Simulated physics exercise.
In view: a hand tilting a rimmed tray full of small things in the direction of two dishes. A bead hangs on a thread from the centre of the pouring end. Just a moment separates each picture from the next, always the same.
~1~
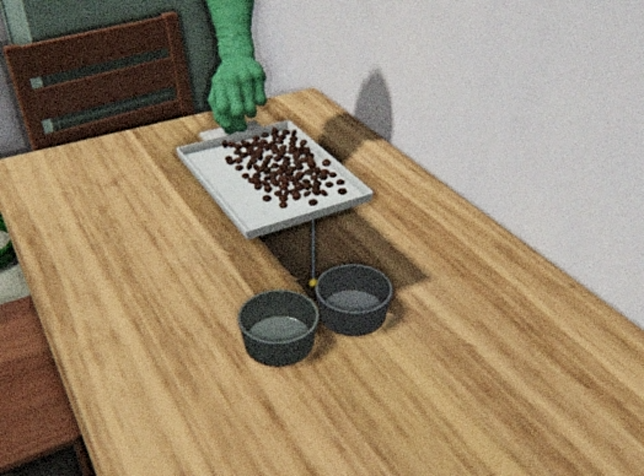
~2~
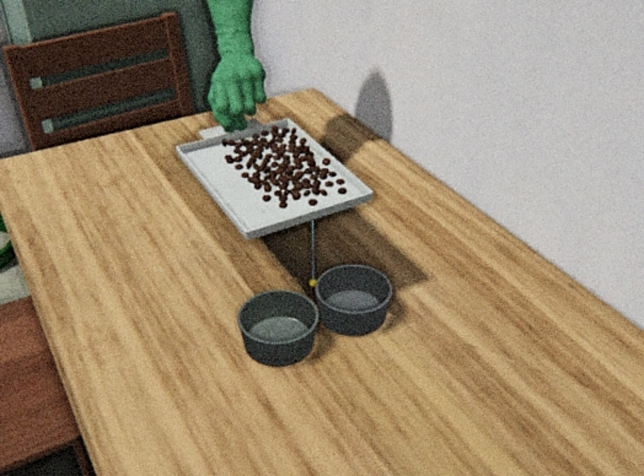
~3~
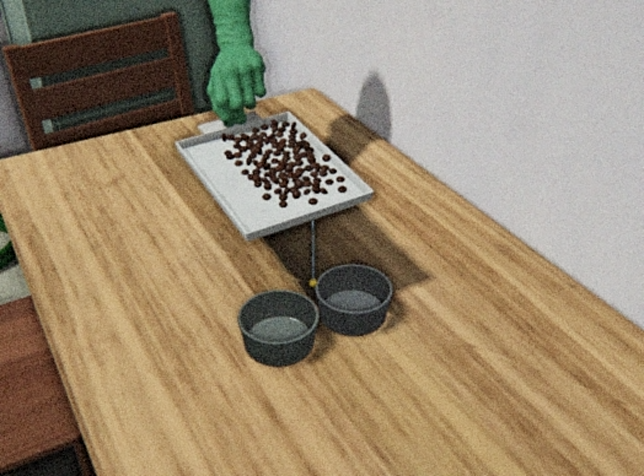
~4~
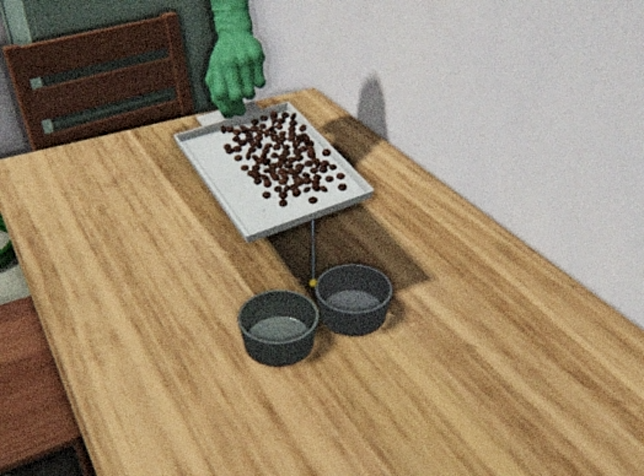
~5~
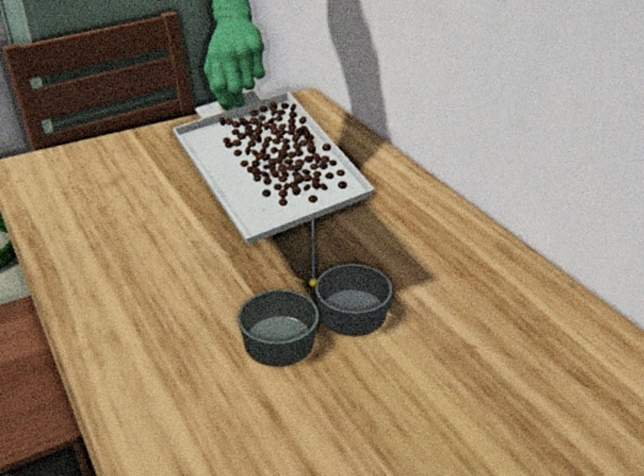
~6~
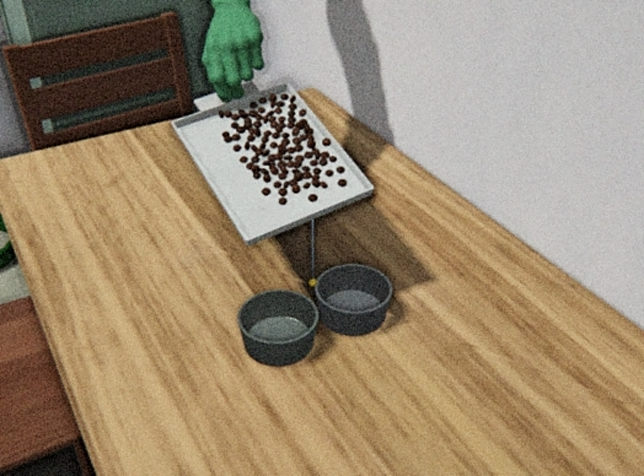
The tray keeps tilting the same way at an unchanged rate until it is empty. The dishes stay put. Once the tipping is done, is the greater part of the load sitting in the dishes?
Yes: The dishes are going to end up holding the main part.
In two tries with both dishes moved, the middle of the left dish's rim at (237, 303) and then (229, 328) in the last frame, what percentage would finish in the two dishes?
You'd get 40 in a hundred first and 60 in a hundred after that.
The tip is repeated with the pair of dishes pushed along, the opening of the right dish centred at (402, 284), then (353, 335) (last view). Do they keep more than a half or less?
So that's a lesser portion the first time round, a lesser portion the second.
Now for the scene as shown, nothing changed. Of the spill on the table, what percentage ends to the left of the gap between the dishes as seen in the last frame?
Around 70 per cent, I reckon.
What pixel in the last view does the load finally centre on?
Roughly at pixel (276, 336).
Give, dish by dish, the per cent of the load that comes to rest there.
Left dish around 80, right dish around 0, both in a hundred.
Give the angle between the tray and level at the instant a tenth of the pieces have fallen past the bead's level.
70°.
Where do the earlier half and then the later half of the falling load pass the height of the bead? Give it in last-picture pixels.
It passes near (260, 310) first and then near (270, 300).
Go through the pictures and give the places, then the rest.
In the first frame, corners of the pouring end near (247, 230) and (371, 192), level; middle of the load near (283, 167), flat chocolate drops; left dish near (297, 350); right dish near (373, 320); bead on its thread near (313, 283).
In the second frame, corners of the pouring end near (247, 231) and (371, 192), level; middle of the load near (283, 166).
In the third frame, corners of the pouring end near (247, 232) and (371, 191), tipped barely, lowest at the left corner; middle of the load near (283, 162).
In the fourth frame, corners of the pouring end near (247, 234) and (371, 190), tipped a little, lowest at the left corner; middle of the load near (283, 157).
In the fifth frame, corners of the pouring end near (247, 236) and (371, 188), tipped a little, lowest at the left corner; middle of the load near (282, 152).
In the sixth frame, corners of the pouring end near (247, 239) and (371, 187), tipped clearly, lowest at the left corner; middle of the load near (282, 147); left dish near (296, 350); right dish near (373, 320).
Shortly afterwards, tray tipped steeply; all but a few on the tray; a little in the air.
Next, tray tipped right over; near a quarter on the tray; near half in the left dish; a little outside both; a little in the air.
Some moments later, tray tipped past a quarter turn; the bulk in the left dish; a little outside both.
In the end, tray tipped past a quarter turn; the bulk in the left dish; none at all in the right dish; a little outside both.
